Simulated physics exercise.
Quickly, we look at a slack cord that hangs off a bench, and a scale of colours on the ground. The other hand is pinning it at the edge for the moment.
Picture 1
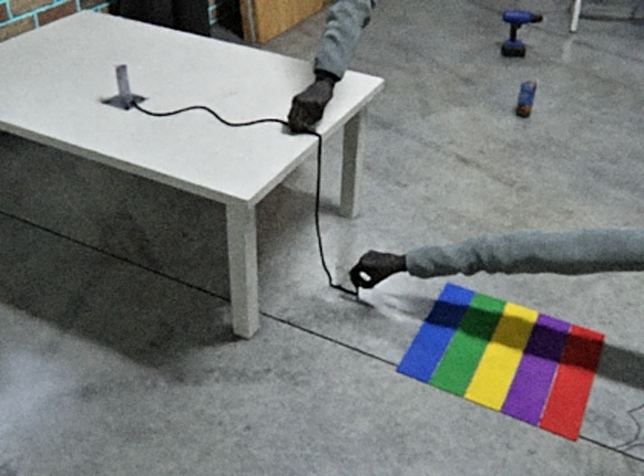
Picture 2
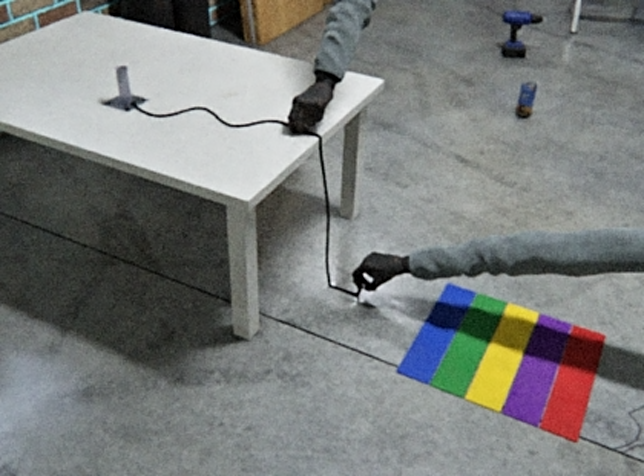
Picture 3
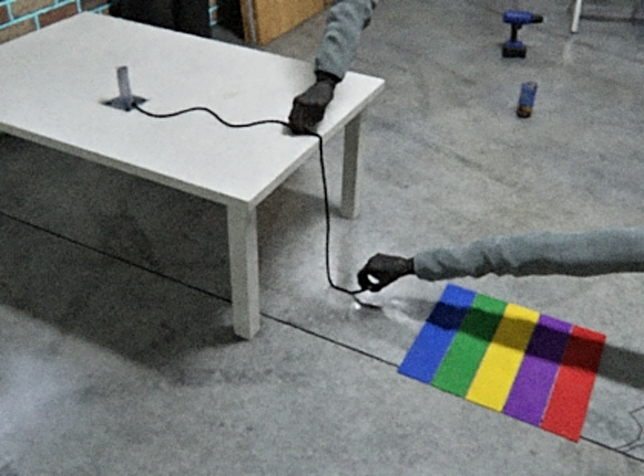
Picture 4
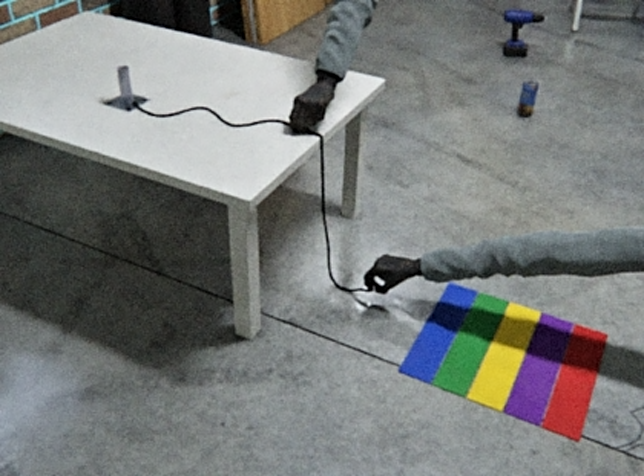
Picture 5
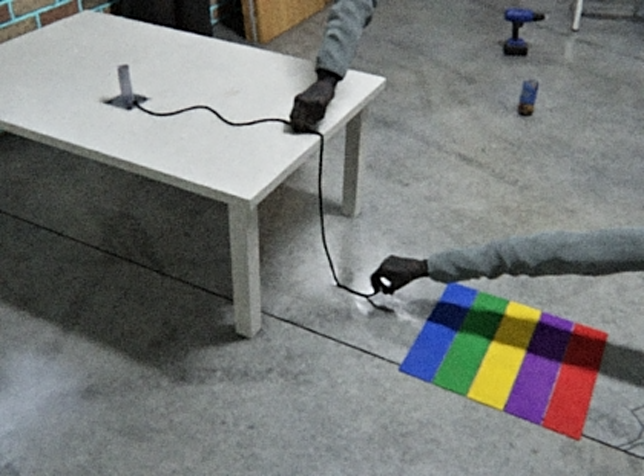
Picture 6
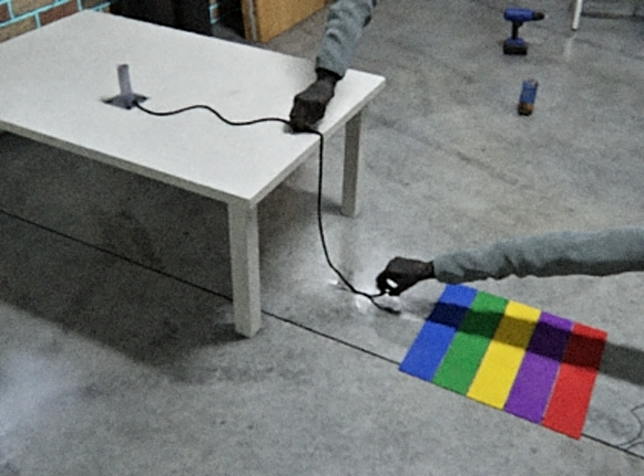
On a bare grey concrete floor indoors, a low white table is seen from above at an angle. A black cord runs across its top from a small upright piece, under a dark-gloved hand at the edge, and down to another hand beside blue, green, yellow, purple and red stripes. The lower hand draws the cord's end slightly rightward, while the upper hand and camera stay still.
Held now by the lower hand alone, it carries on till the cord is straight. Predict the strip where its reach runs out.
Its reach runs out at the yellow strip.
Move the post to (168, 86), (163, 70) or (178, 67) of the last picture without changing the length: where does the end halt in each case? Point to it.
Try by try, around (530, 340), (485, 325) and (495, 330).
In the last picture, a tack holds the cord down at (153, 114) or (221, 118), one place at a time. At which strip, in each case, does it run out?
Strip by try: Yellow / green.
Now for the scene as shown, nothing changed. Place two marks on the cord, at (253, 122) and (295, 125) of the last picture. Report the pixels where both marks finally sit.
(279, 130) for the first, (323, 145) for the second.
A little later, end near (450, 314); over blue.
Next, end near (490, 328); over green.
When it is tight, end near (514, 336); over yellow. It gets as far as the yellow strip.
